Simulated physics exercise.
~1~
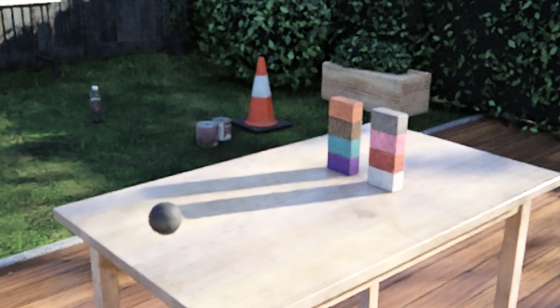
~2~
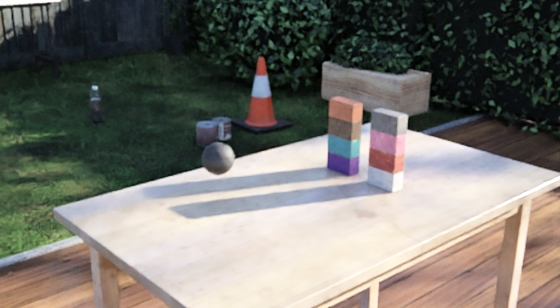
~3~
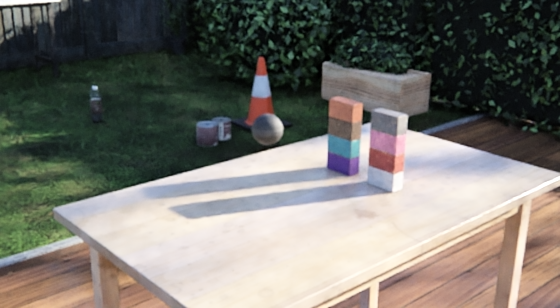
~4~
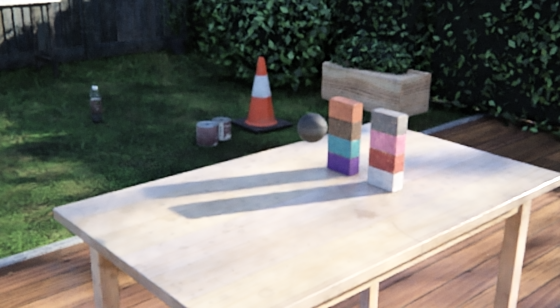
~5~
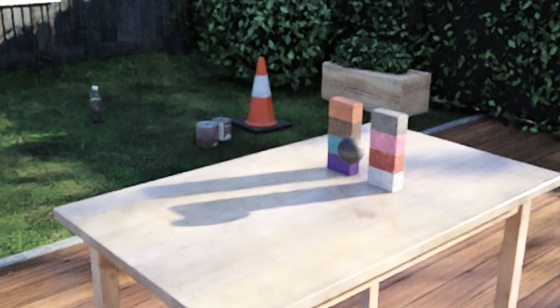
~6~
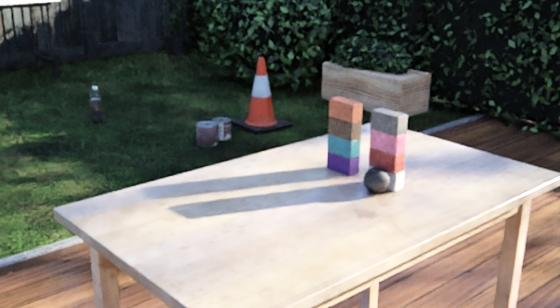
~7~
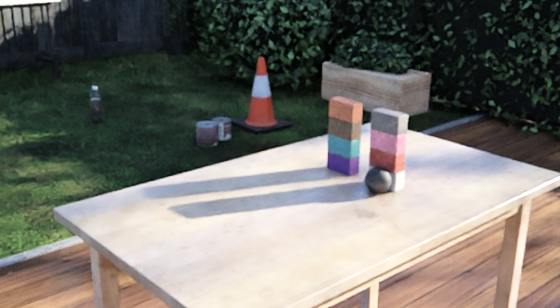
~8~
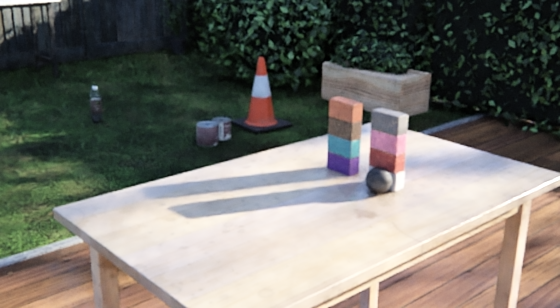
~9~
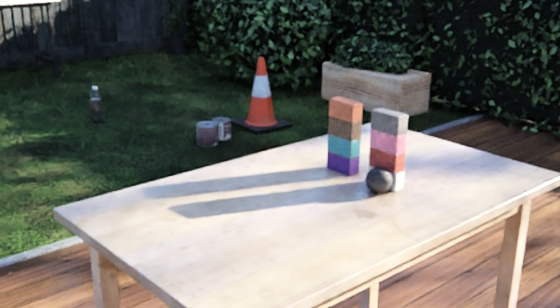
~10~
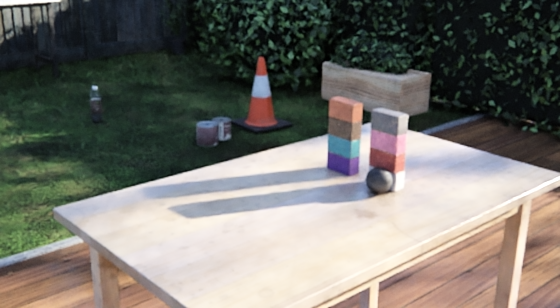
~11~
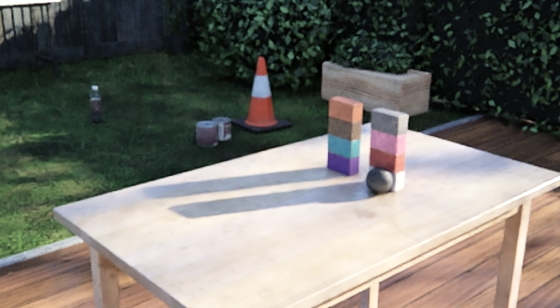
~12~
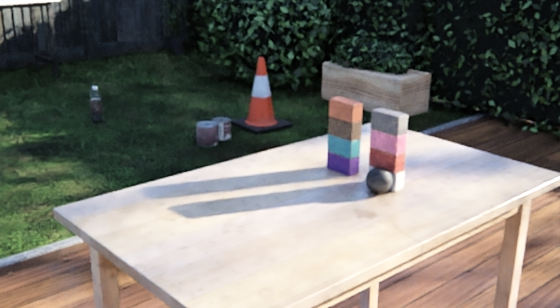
A dark ball flew in an arc over a wooden table toward two side-by-side stacks of coloured blocks, dropped down in front of them and came to rest against the foot of the right stack, leaving every block standing.
